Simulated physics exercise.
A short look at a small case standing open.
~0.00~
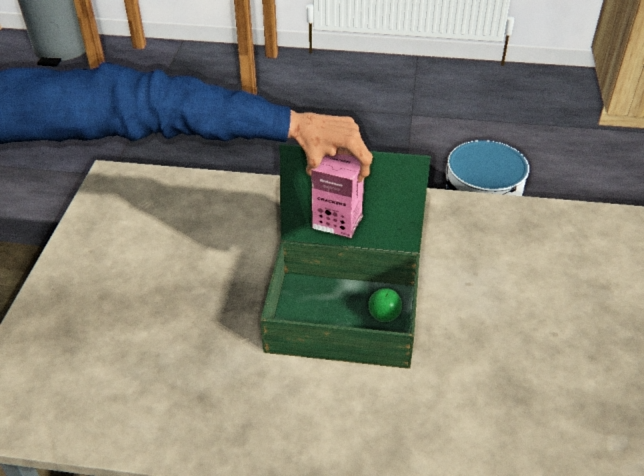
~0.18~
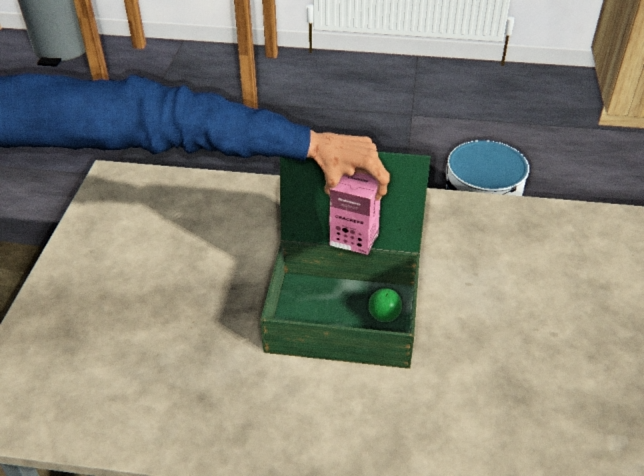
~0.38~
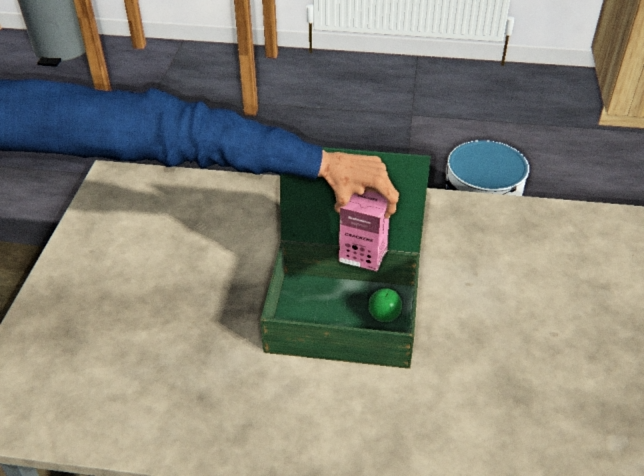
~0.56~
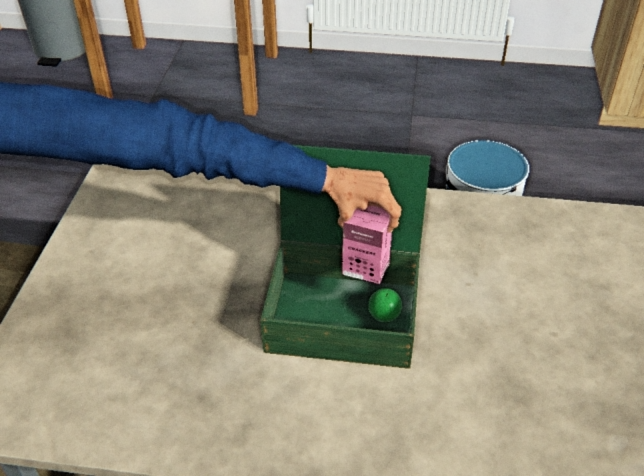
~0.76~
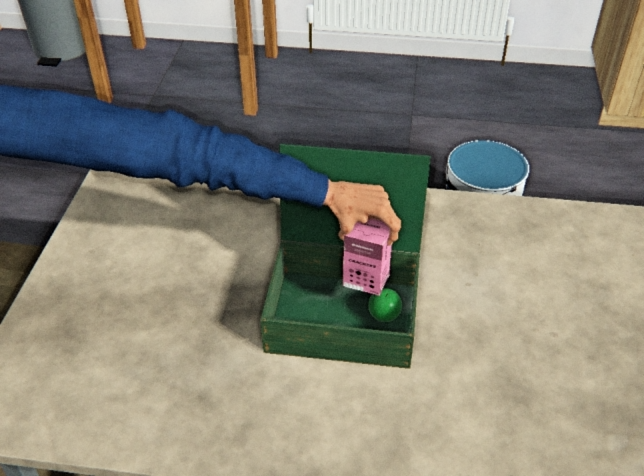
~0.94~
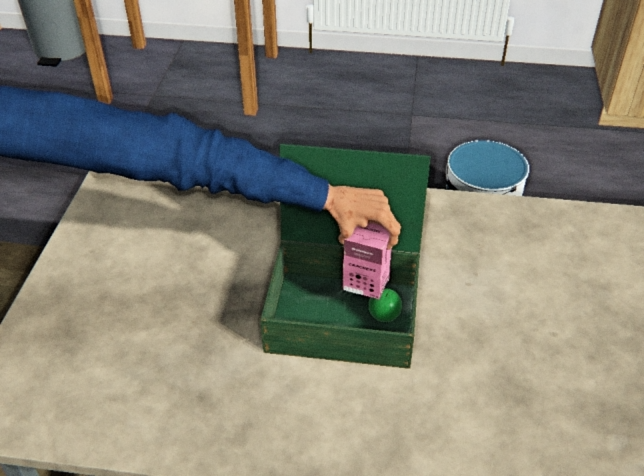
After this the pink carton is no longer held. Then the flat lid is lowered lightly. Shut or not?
In the end the lid shuts flat.
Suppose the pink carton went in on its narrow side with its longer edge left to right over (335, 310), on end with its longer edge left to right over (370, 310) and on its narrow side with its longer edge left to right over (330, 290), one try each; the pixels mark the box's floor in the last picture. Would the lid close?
In the first case it shuts flat; in the second case it shuts flat; in the third case it closes.
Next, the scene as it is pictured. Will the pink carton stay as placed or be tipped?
It ends up tilted.
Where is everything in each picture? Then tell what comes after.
The first picture shows on its way; pink carton (338, 194); green apple (385, 305).
The second picture shows on its way; pink carton (355, 212); green apple (385, 305).
The third picture shows on its way; pink carton (365, 230); green apple (385, 305).
The fourth picture shows on its way; pink carton (367, 243); green apple (385, 305).
The fifth picture shows on its way; pink carton (368, 256); green apple (385, 305).
The sixth picture shows put in, still held; pink carton (367, 260); green apple (385, 305).
Around 1.34 s, pink carton on its side near (344, 289); green apple displaced a little.
Around 2.44 s, lid 63° above the rim; pink carton on its side near (344, 289); green apple displaced a little.
Around 2.84 s, lid 14° above the rim; pink carton on its side near (344, 289); green apple displaced a little.
Finally (3.4 s), lid shut; down or leaning hard in the box, pink carton; moved from the start, green apple. Final places as the last picture's camera would see them, pink carton near (344, 289).
